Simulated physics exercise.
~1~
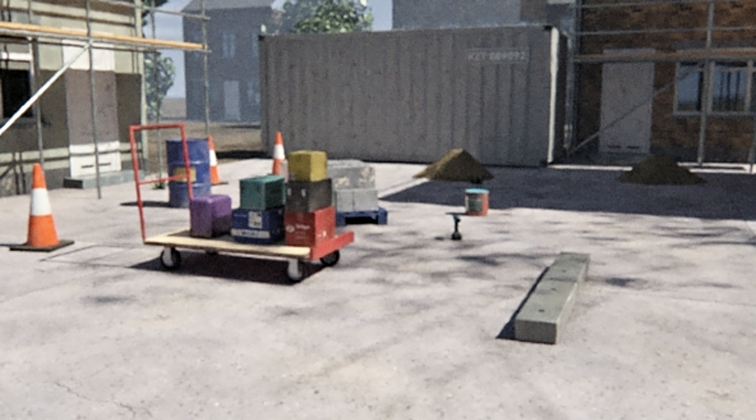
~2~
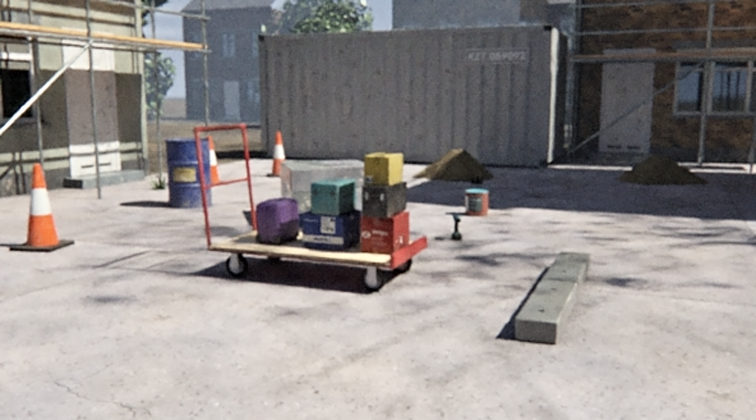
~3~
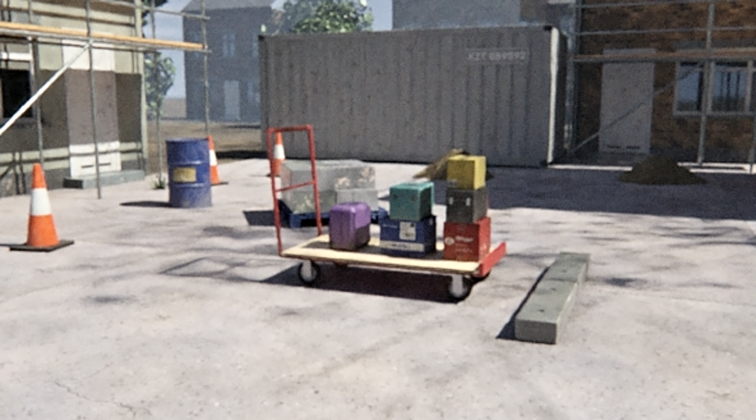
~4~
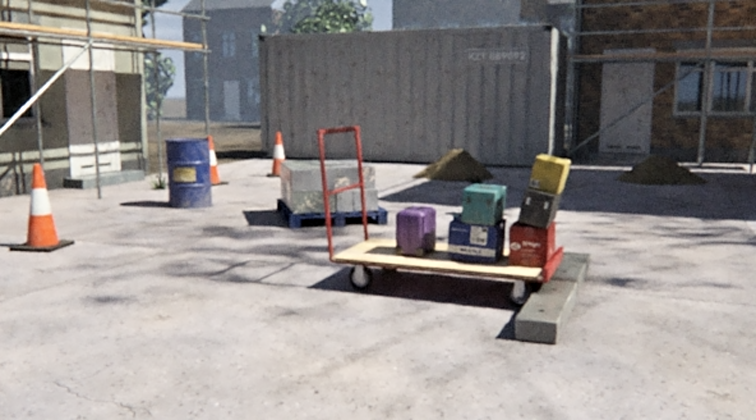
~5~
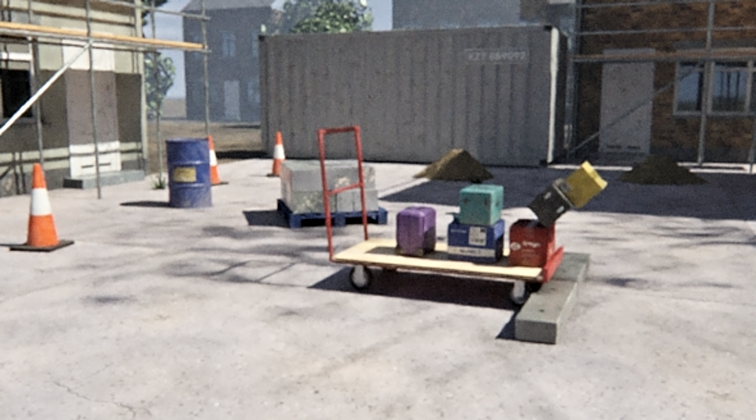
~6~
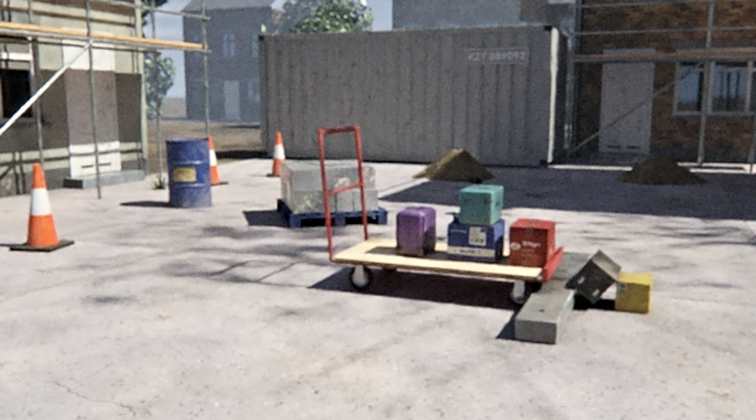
A loaded trolley rolls right, stops against a beam, and its black and yellow boxes topple off.
